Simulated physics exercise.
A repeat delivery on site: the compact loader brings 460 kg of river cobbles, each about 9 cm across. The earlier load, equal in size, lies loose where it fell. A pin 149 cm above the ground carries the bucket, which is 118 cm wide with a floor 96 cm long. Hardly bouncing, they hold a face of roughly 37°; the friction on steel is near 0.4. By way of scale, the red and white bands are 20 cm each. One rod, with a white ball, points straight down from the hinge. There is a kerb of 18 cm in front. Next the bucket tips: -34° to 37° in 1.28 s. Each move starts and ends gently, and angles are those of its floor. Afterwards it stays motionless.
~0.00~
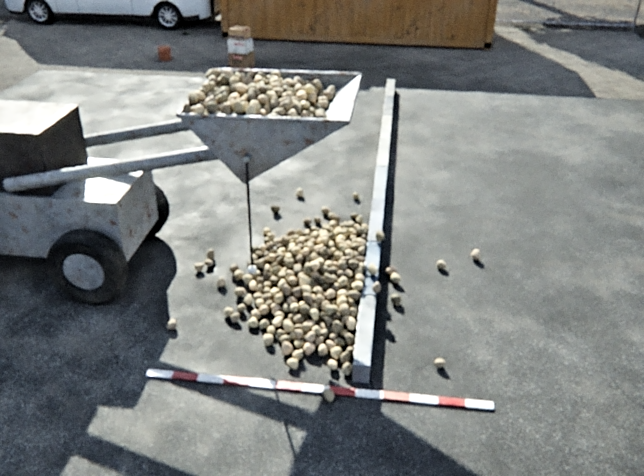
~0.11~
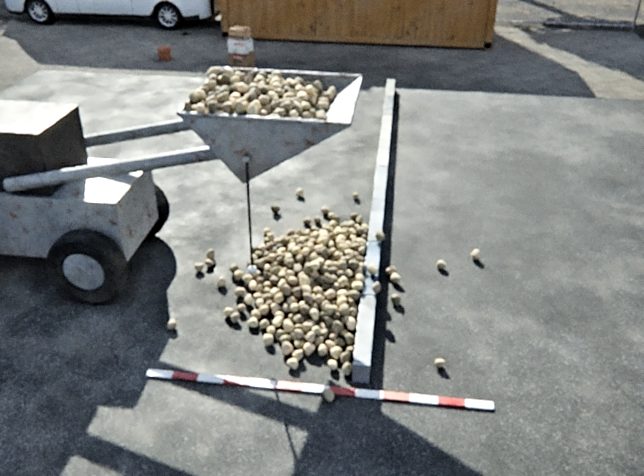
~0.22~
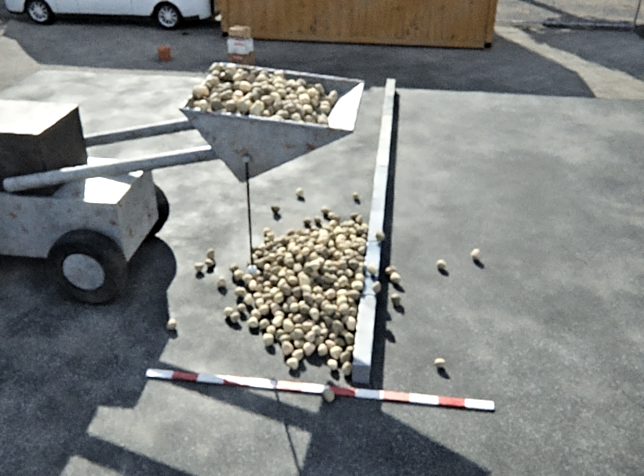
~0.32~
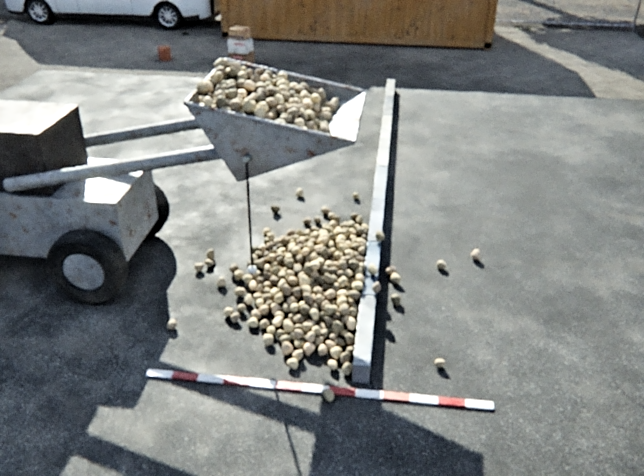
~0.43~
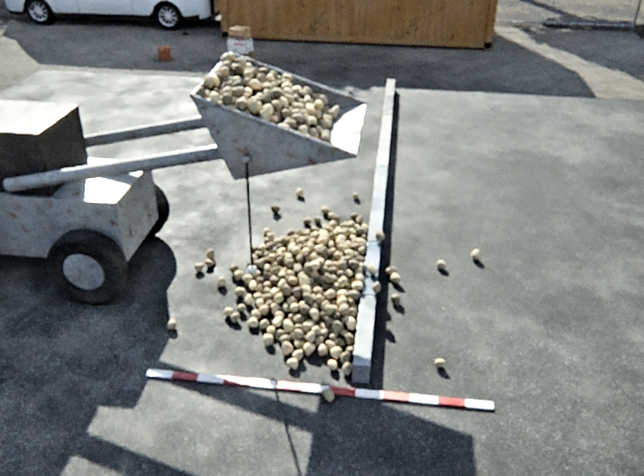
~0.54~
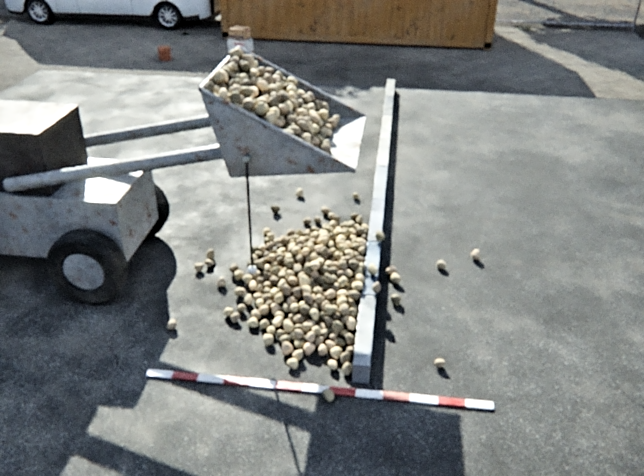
The loader's raised bucket, heaped with round stones, slowly tilted forward, its back rising and its right lip dipping above a loose pile of stones lying against a long pale kerb.
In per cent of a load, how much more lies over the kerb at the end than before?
Some 80 per cent more.
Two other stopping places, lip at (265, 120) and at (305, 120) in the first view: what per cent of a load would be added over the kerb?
5 %, then 35 %.
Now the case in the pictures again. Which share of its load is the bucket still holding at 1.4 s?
It holds some 60 percent.
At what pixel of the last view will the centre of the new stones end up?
In the last view, about pixel (416, 282).
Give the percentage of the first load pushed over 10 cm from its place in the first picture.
Roughly 0 per cent of them.
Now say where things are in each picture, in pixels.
In the first frame, lip at (350, 122), floor tilted -34°, highest stones at (231, 80). The earlier load is highest near (328, 259), 26 cm above ground level, 99 % on this side of the kerb, 1 % over the kerb.
In the second frame, the bucket is at -33°, its lip at (351, 125); the top of the load is at (232, 79); the stones move at 0.1 m/s on average.
In the third frame, lip at (353, 132), floor tilted -29°, highest stones at (223, 76); the stones move at 0.2 m/s on average.
In the fourth frame, lip at (355, 143), floor tilted -23°, highest stones at (228, 71); the stones move at 0.3 m/s on average.
In the fifth frame, the bucket is at -15°, its lip at (356, 156); the top of the load is at (234, 67); the stones move at 0.3 m/s on average.
In the sixth frame, lip at (355, 171), floor tilted -7°, highest stones at (240, 62); the stones move at 0.4 m/s on average.
After 1.0 s the floor is at 26°; in per cent of one load, 100 in the bucket, 99 on this side of the kerb, 1 over the kerb; the foremost stones are at (412, 280).
After 1.4 s the floor is at 37°; in per cent of one load, 58 in the bucket, 138 on this side of the kerb, 4 over the kerb; the foremost stones are at (417, 290).
After 1.7 s the floor is at 37°; in per cent of one load, 14 in the bucket, 143 on this side of the kerb, 43 over the kerb; the foremost stones are at (462, 276).
After 4.4 s the floor is at 37°; in per cent of one load, 0 in the bucket, 119 on this side of the kerb, 81 over the kerb; the foremost stones are at (611, 288). Net gain over the kerb, 80.
